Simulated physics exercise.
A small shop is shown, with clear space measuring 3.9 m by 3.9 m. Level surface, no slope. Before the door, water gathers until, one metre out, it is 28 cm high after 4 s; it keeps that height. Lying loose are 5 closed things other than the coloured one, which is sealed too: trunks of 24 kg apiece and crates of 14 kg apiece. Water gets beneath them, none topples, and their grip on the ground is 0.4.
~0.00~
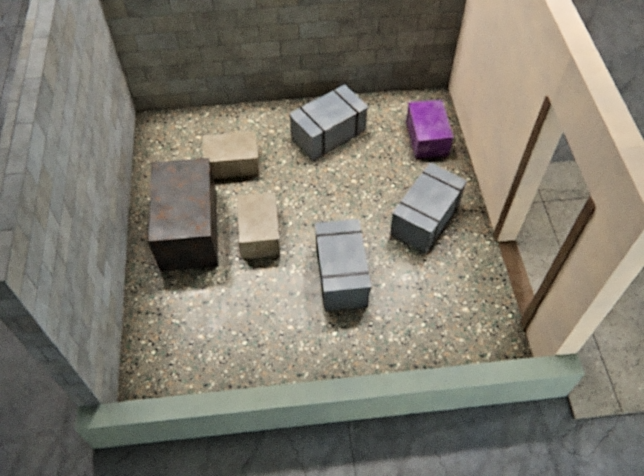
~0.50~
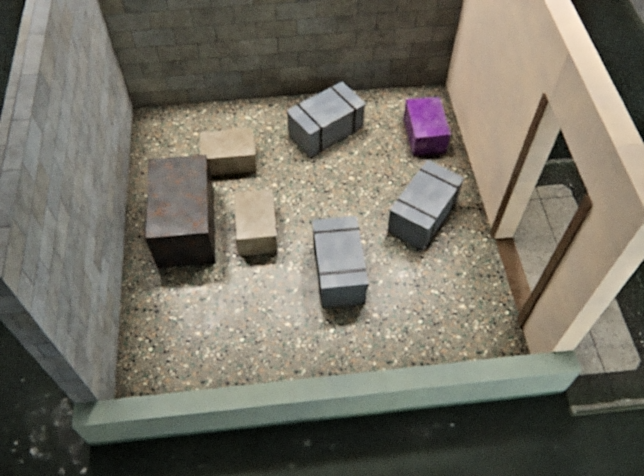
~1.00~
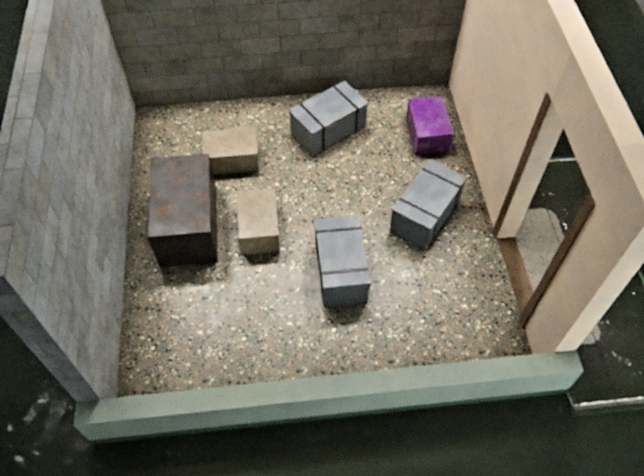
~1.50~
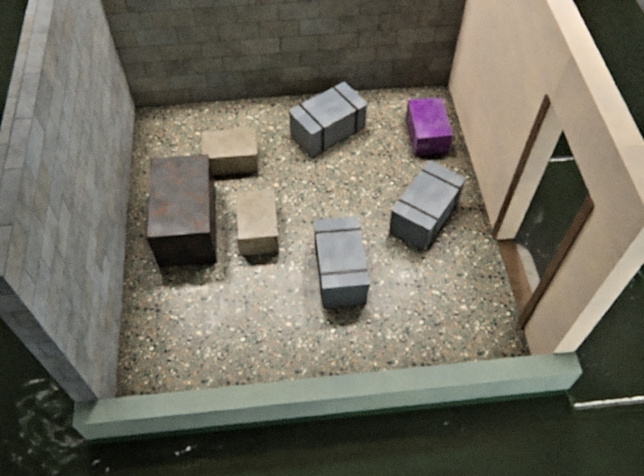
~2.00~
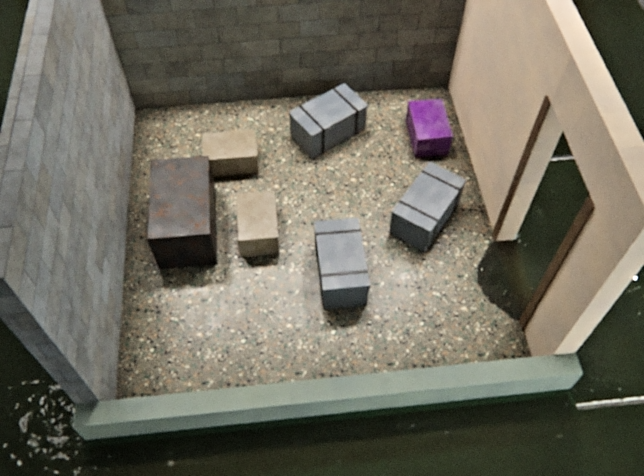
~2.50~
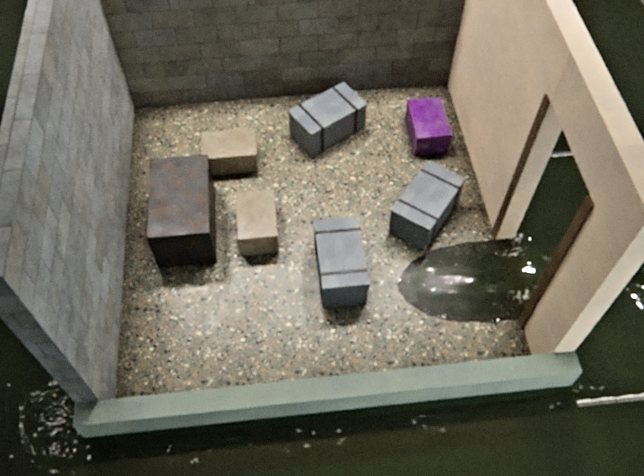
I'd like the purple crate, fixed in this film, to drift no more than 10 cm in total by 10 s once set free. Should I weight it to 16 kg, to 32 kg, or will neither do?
16 kg is plenty.
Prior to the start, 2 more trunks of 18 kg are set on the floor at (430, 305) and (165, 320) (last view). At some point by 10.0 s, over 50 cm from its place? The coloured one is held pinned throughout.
In that order: Beyond it, within it.
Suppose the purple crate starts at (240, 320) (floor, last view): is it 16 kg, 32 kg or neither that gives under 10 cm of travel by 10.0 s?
The answer: No weight will do.
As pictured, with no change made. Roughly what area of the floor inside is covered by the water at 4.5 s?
At that time the wet patch spans about 6.5 m2.
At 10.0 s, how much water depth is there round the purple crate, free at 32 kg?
Depth: Approx. 6 cm.
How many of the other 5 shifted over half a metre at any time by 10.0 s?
The tally stands at 3.
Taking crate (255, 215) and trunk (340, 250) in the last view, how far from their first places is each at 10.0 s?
120 cm, 150 cm.
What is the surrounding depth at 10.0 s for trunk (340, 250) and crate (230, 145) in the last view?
About 15 and 11 cm.
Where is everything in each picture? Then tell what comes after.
The first frame shows the purple crate at (431, 120) rests on the ground; 0.0 m2 under water; 0 of 6 have shifted.
The second frame shows the purple crate at (428, 117) rests on the ground; 0.0 m2 under water; 0 of 6 have shifted.
The third frame shows the purple crate at (431, 116) rests on the ground; water covers 0.0 m2; 0 of 6 have shifted.
The fourth frame shows the purple crate at (430, 117) rests on the ground; water covers 0.0 m2; 0 of 6 have shifted.
The fifth frame shows the purple crate at (430, 119) rests on the ground; water covers 0.2 m2; 0 of 6 have shifted.
The sixth frame shows the purple crate at (430, 117), on the bottom; water covers 0.8 m2; 0 of 6 have shifted.
After 3.5 s the purple crate would be 0 cm from its start with 16 kg and 0 cm from its start with 32 kg; 0 cm of water round it then.
After 4.5 s the purple crate would be 0 cm from its start with 16 kg and 0 cm from its start with 32 kg; 0 cm of water round it then.
After 7.0 s the purple crate would be 0 cm from its start with 16 kg and 0 cm from its start with 32 kg; 1 cm of water round it then.
After 10.0 s the purple crate would be 0 cm from its start with 16 kg and 0 cm from its start with 32 kg; 6 cm of water round it then.
